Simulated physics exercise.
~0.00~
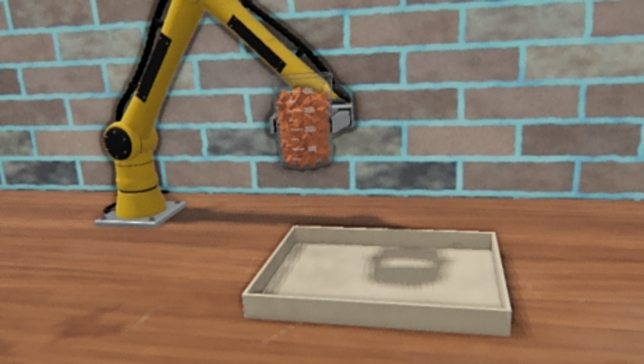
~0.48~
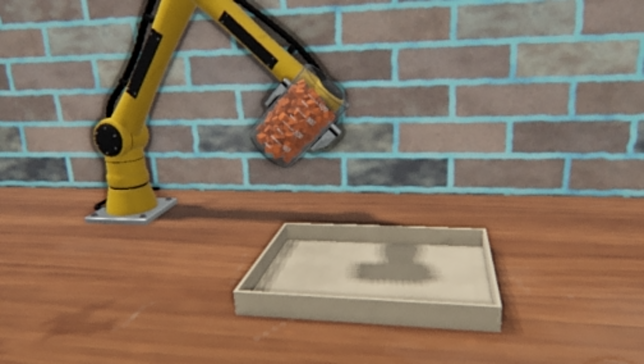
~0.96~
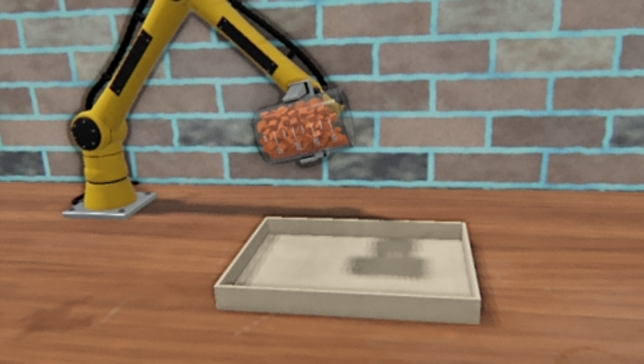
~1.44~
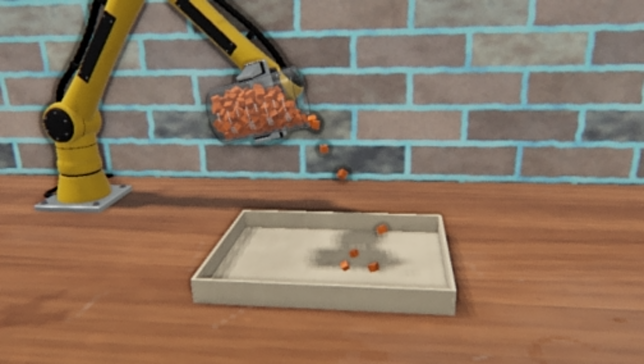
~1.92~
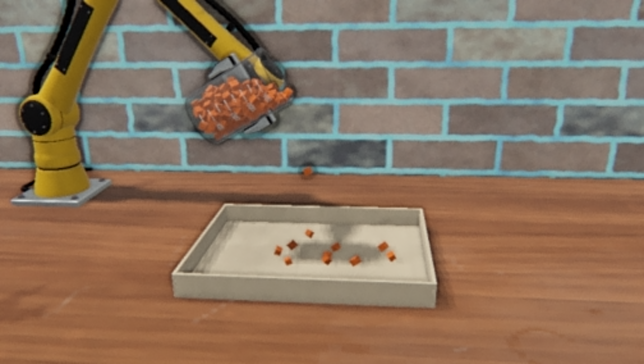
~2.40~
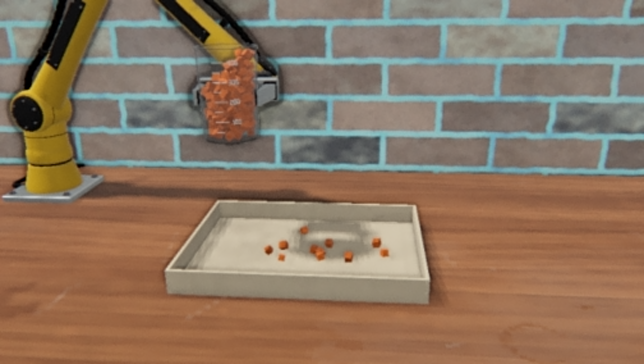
On a wooden table before a brick wall, a yellow robot arm tipped a beaker packed with small orange vegetable dice over a shallow tray, spilling a few pieces into it, then turned the beaker upright again with most still inside.
